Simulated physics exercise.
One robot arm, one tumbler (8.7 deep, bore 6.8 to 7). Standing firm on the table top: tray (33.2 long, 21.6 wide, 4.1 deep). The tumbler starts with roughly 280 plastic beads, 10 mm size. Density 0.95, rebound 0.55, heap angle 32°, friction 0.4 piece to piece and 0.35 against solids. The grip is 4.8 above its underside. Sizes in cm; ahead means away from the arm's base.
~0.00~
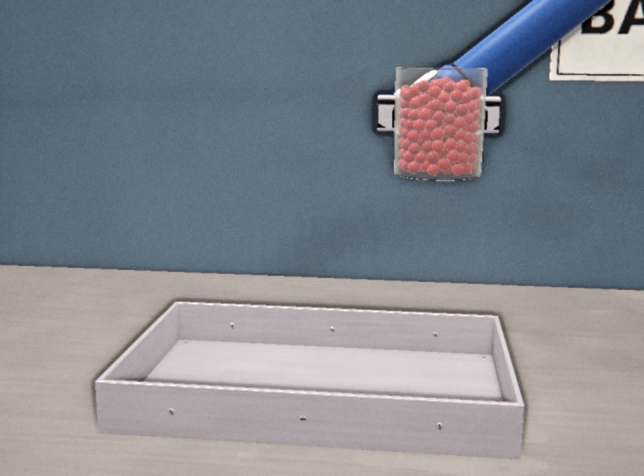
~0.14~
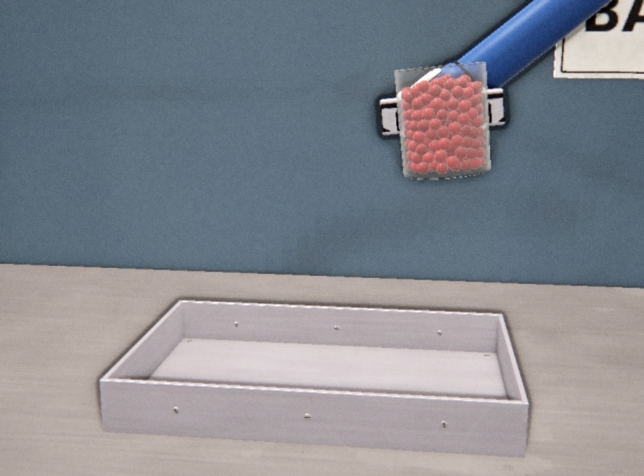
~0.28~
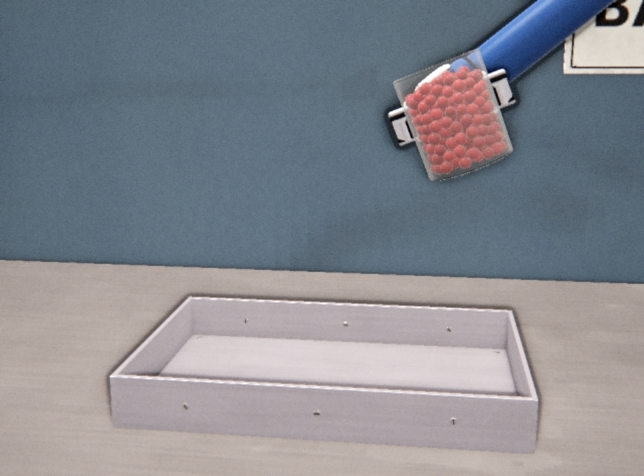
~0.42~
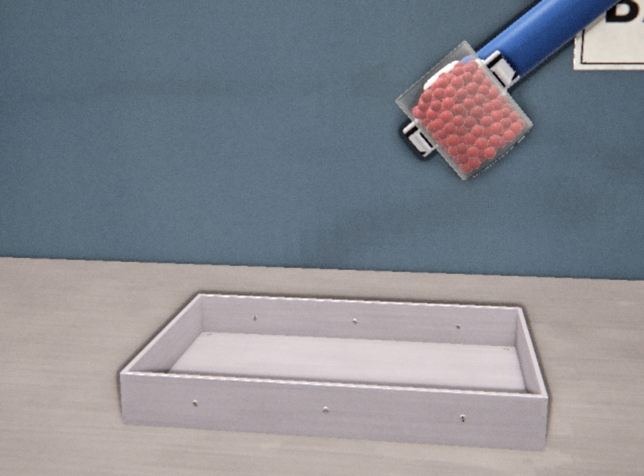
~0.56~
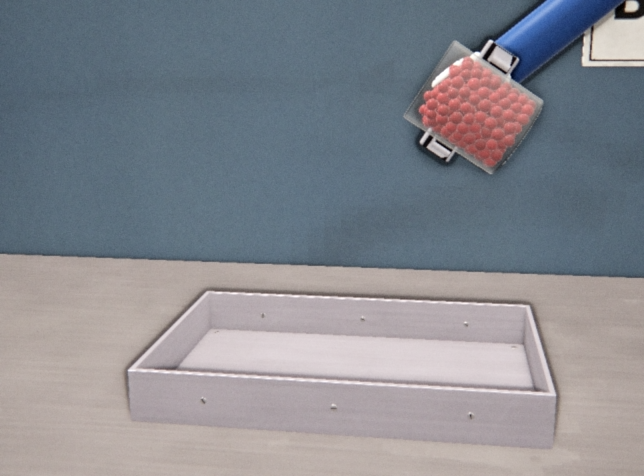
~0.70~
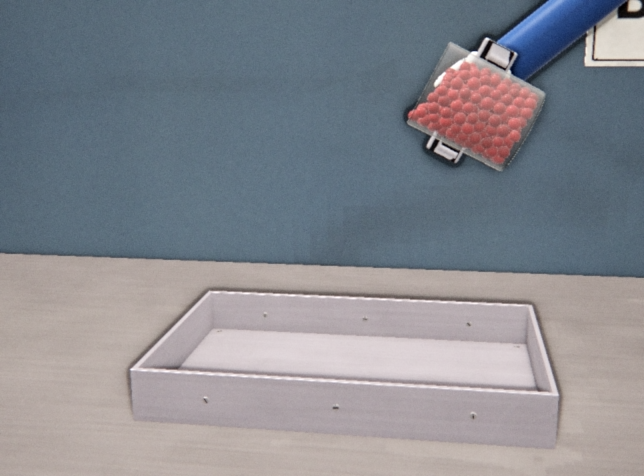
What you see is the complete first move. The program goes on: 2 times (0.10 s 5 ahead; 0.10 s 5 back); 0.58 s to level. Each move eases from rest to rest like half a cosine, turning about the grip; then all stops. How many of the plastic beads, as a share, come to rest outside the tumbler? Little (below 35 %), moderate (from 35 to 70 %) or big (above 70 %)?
Share outside the tumbler: Moderate (from 35 to 70 %).
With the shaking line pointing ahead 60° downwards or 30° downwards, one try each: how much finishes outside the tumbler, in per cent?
About 15 and 30 per cent.
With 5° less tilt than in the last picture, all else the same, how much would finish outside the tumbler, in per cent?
In that case some 45 per cent.
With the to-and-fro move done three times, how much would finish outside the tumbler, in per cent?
It would be near 60 per cent.
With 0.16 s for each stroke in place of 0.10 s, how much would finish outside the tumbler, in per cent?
Then about 30 per cent.
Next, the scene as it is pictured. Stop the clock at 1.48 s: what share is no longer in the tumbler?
About 55 per cent by then.
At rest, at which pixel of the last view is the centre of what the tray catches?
Around (290, 365).
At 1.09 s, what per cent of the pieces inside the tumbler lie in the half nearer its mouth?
About 70 per cent.
After 1.09 s, tilted 63° forward, highest piece 28 above the table; 154 in the tumbler, 99 in the tray, 2 on the table or floor, 29 in flight or on a rim.
After 1.48 s, tilted 16° forward, highest piece 28 above the table; 148 in the tray, 125 in the tumbler, 11 on the table or floor.
After 1.88 s, level, highest piece 27 above the table; 148 in the tray, 125 in the tumbler, 11 on the table or floor.
After 2.93 s, level, highest piece 27 above the table; 148 in the tray, 125 in the tumbler, 11 on the table or floor.
At rest, 148 in the tray, 125 in the tumbler, 11 on the table or floor. That is 56 % outside the tumbler.
